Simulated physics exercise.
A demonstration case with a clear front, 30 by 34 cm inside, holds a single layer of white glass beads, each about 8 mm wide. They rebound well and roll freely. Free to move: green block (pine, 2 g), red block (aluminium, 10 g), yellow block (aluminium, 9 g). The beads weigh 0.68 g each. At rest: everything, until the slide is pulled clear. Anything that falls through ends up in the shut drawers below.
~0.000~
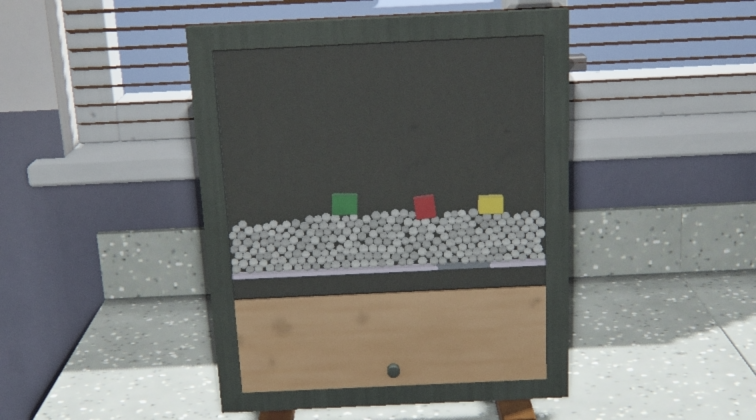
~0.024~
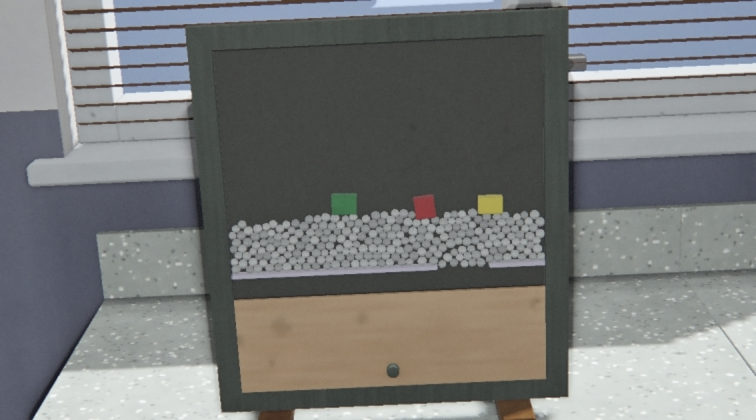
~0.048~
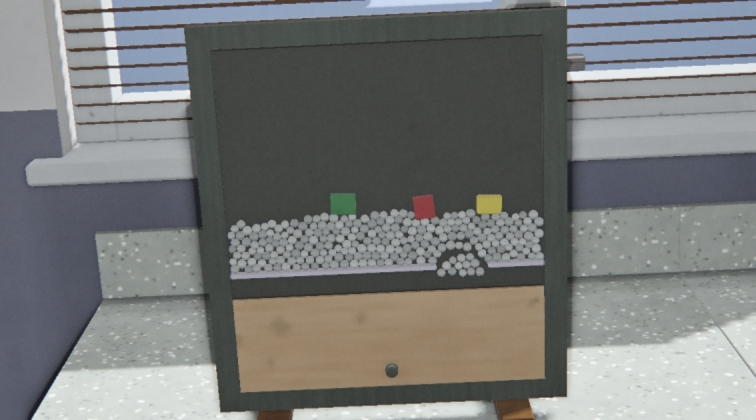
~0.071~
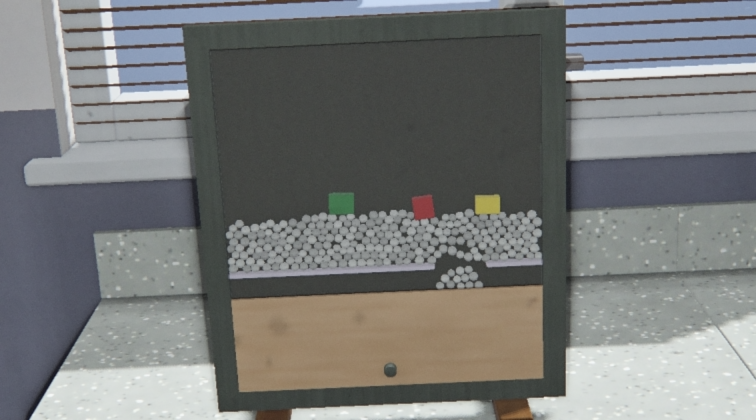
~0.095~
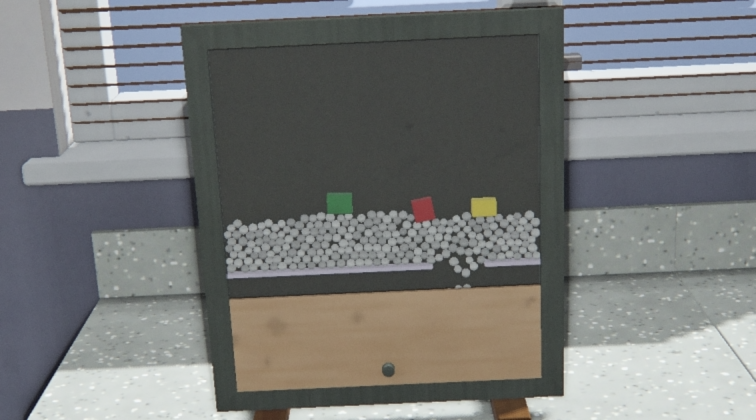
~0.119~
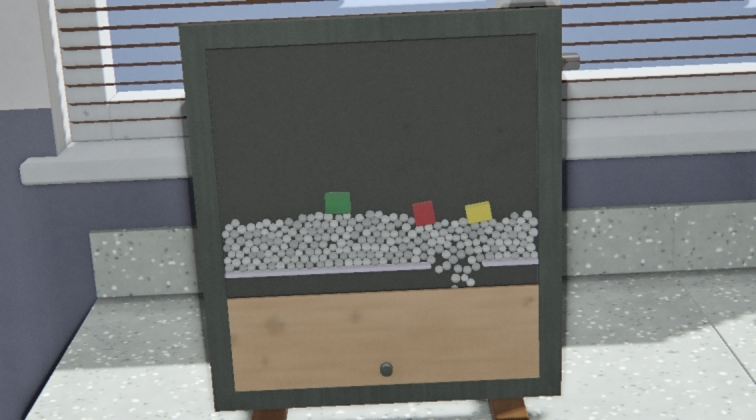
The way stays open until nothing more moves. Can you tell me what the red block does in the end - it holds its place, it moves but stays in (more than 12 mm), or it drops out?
In the end it falls out.
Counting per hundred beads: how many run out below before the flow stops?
About 60 per cent.
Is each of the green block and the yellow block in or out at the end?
Green: Falls through; yellow: Falls through.
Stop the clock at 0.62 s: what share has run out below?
Around 35 %.
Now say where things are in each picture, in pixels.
About 250 beads; beads centred (387, 242); green block (345, 204); red block (425, 207) tilted 5°; yellow block (491, 204); slide (433, 267) to (495, 264), in the first frame.
Beads centred (387, 242); 0 out, in the second frame.
Beads centred (386, 242); 6 out, in the third frame.
Beads centred (384, 242); 12 out, in the fourth frame.
Beads centred (382, 241); 15 out, in the fifth frame.
Beads centred (380, 241); 22 out; green block (338, 203); red block (424, 214) tilted 8°; yellow block (479, 213) tilted 9°, in the sixth frame.
After 0.27 s, 25 % are out; green block moved 0.1 cm; red block moved 5.1 cm tilted 58°; yellow block moved 5.1 cm tilted 6°.
After 0.62 s, 35 % are out; green block moved 1.4 cm tilted 11°; red block below the floor; yellow block below the floor.
After 1.32 s, 50 % are out; green block moved 12.0 cm tilted 3°; red block below the floor; yellow block below the floor.
At rest by 3.7 s, 60 % are out; green block below the floor; red block below the floor; yellow block below the floor.
